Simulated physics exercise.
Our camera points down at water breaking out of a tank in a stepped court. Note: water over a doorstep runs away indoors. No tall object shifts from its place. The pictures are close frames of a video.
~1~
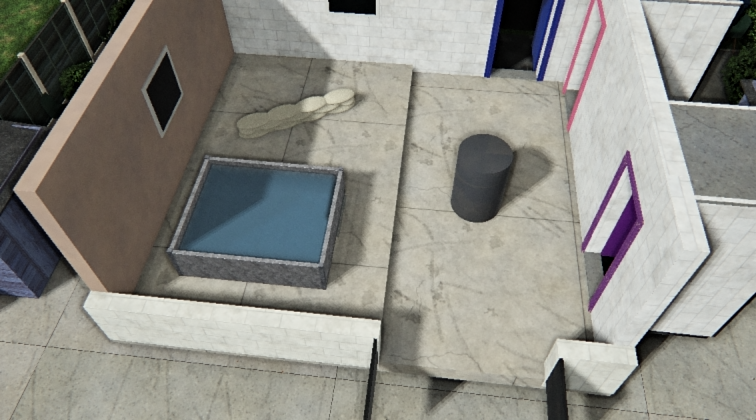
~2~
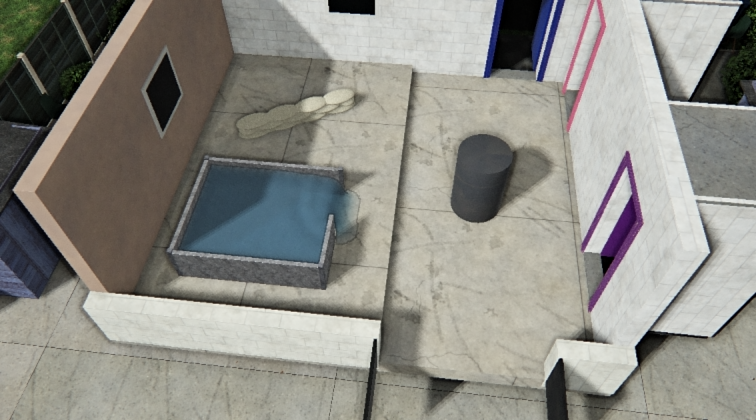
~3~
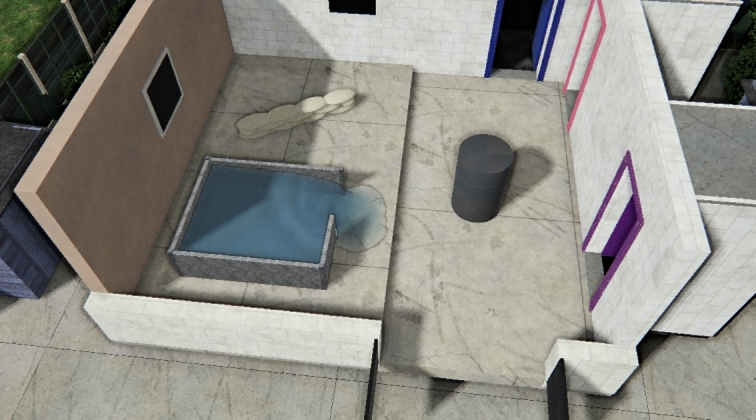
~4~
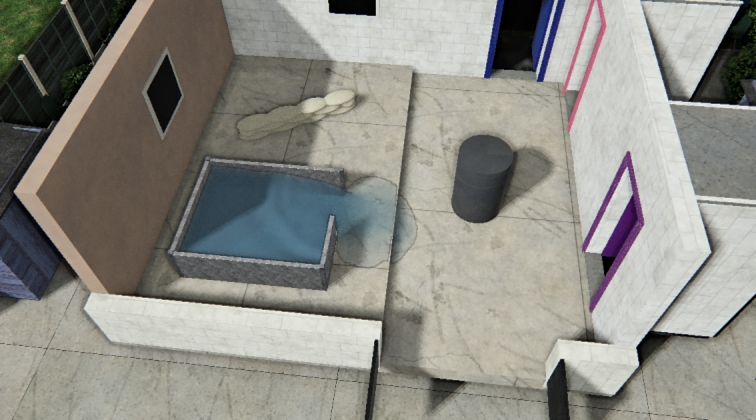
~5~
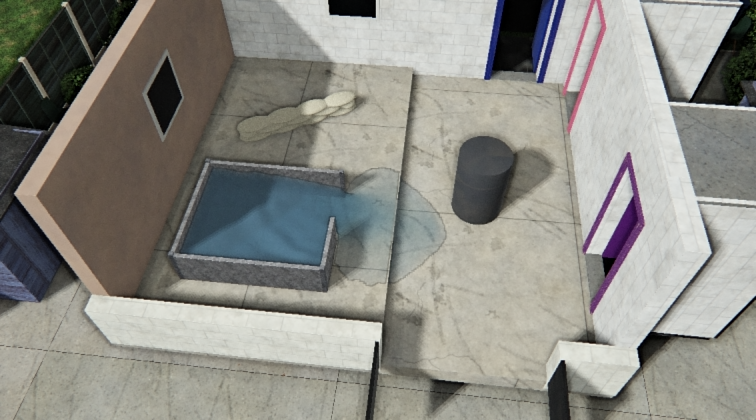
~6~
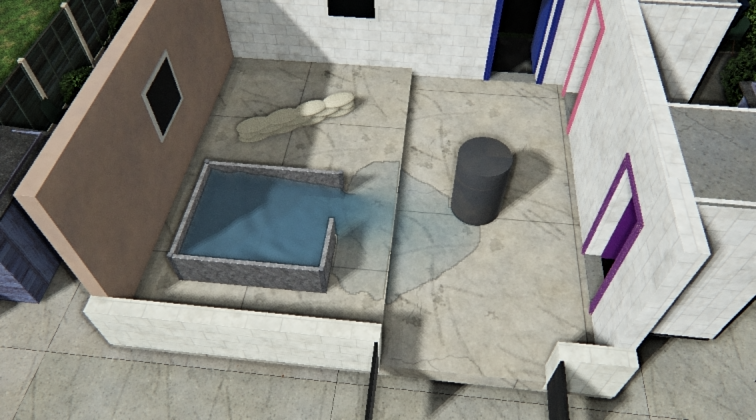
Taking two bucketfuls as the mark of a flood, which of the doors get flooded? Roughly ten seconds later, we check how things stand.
The purple door gets flooded, the pink door stays below the mark, the blue door gets flooded.
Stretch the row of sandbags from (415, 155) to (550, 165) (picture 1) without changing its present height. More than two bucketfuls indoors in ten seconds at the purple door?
Seems the purple one gets past it in the end.
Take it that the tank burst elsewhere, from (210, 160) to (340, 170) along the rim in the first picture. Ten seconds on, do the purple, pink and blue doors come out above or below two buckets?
Well, the purple door comes up short, the pink door overshoots, and the blue door overshoots.
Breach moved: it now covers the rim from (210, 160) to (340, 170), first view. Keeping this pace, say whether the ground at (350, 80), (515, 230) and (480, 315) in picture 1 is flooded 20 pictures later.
In turn: Swamped, untouched, untouched.
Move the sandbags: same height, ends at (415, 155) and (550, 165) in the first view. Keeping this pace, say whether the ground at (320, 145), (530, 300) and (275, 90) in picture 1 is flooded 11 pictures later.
In that order: No water, under water, free of water.
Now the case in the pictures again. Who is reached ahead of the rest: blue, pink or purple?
My pick is the purple one.
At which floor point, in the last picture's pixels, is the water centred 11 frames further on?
Close to (344, 226).
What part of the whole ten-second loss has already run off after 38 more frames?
It should be close to 65 percent by then.
A moment on, water covers 20 % of the floor; the purple door not reached, the pink door not reached, the blue door not reached.
Next, water covers 40 % of the floor; the purple door over two buckets in, the pink door not reached, the blue door not reached.
Then, water covers 45 % of the floor; the purple door far over two buckets in, the pink door wet at the sill, nothing in, the blue door under two buckets in.
Later, water covers 50 % of the floor; the purple door far over two buckets in, the pink door wet at the sill, nothing in, the blue door over two buckets in.
In the end, water covers 55 % of the floor; the purple door far over two buckets in, the pink door wet at the sill, nothing in, the blue door far over two buckets in.
